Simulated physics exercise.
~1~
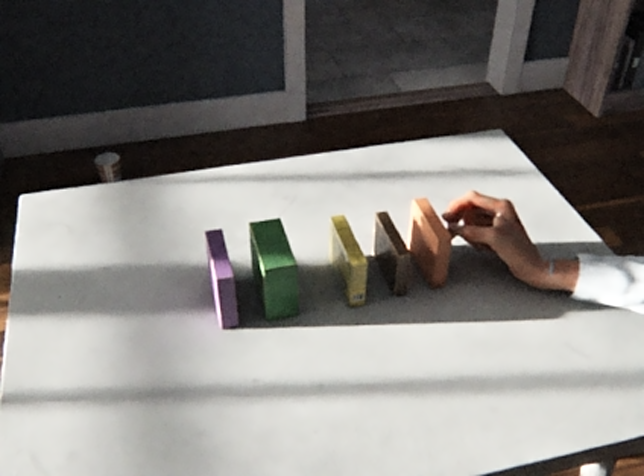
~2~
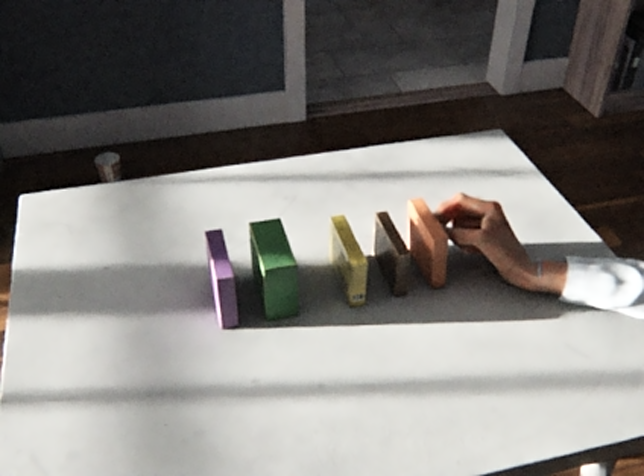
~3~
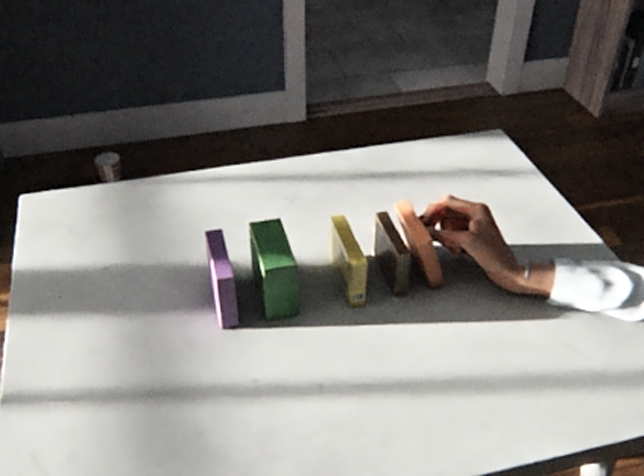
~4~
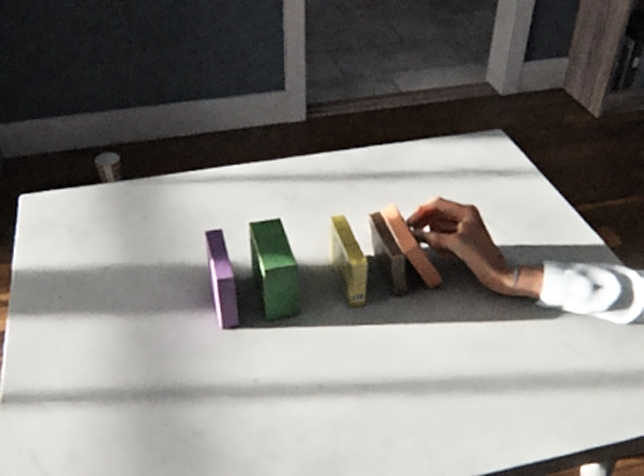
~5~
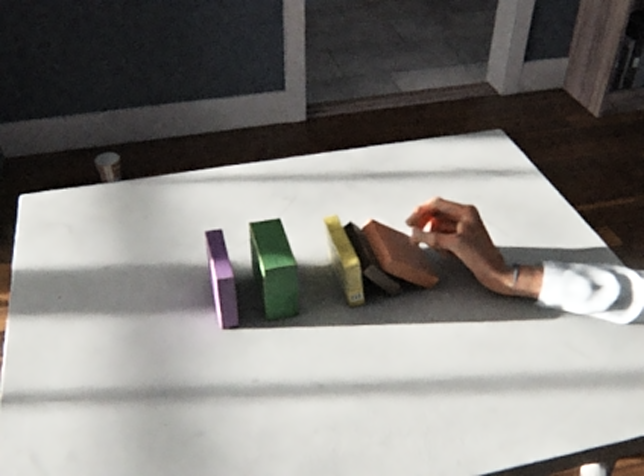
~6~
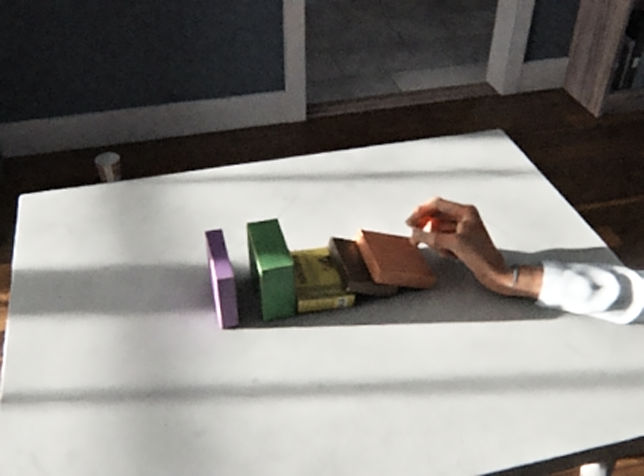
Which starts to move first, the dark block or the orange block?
The orange block moves first, tipping left as the hand pushes it. The dark block only starts to go over once the orange one has leaned onto it.
Orange block tipping left from a hand's push, toppling dark and yellow pieces in turn while green and purple ones stay standing.
